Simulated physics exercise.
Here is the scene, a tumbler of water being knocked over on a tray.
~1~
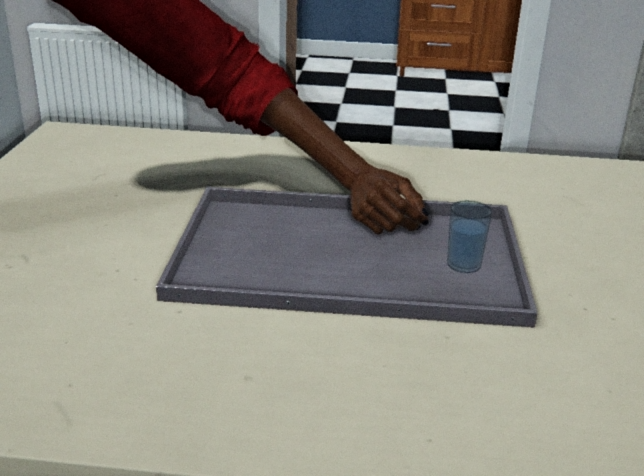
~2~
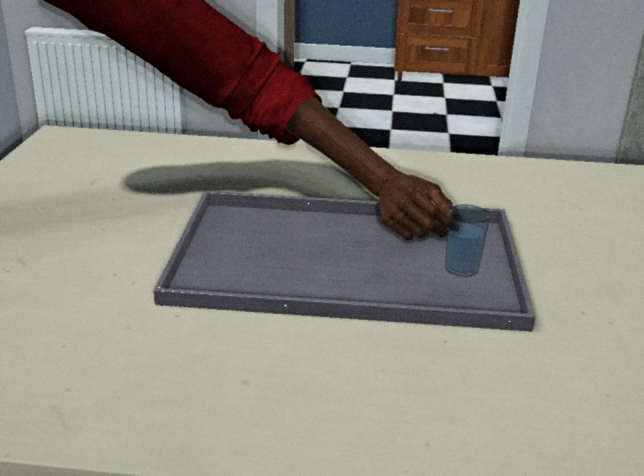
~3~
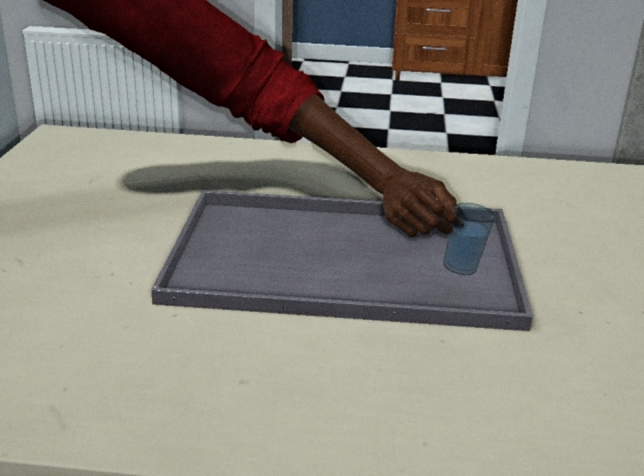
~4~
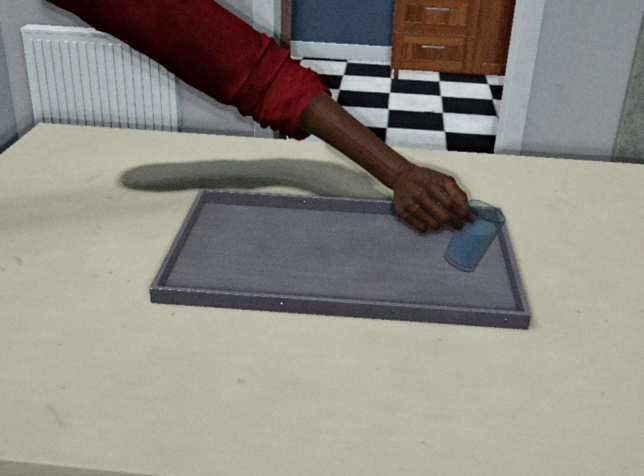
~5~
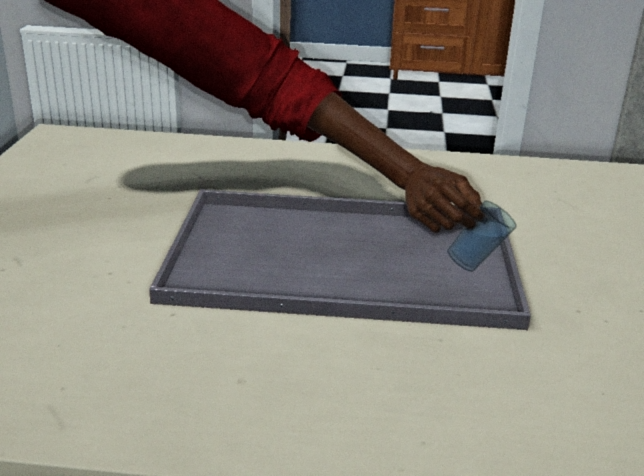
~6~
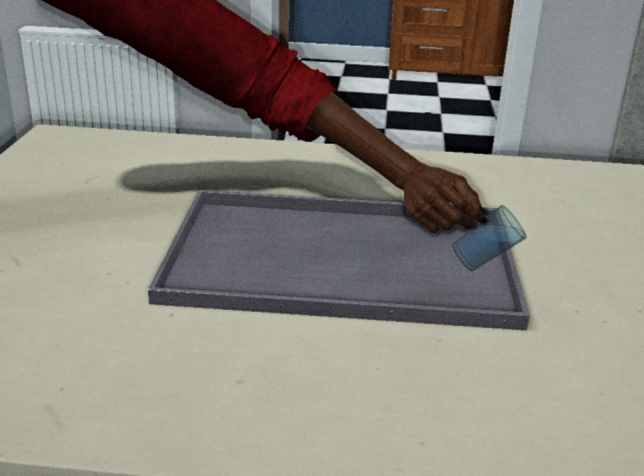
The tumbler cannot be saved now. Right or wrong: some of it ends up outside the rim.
Right, some gets outside.
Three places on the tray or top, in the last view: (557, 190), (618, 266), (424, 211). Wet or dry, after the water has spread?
Going in the order asked, the first spot is outside the spill, the second is inside the spill and the third is outside the spill.
Soon after, the tumbler lies across the rim; the puddle covers about as much as a plate; it is on the top, beyond the rim.
Later, the puddle covers about as much as a tray; it is on the top, beyond the rim.
In the end, the puddle covers about as much as a tray; it is on the top, beyond the rim.
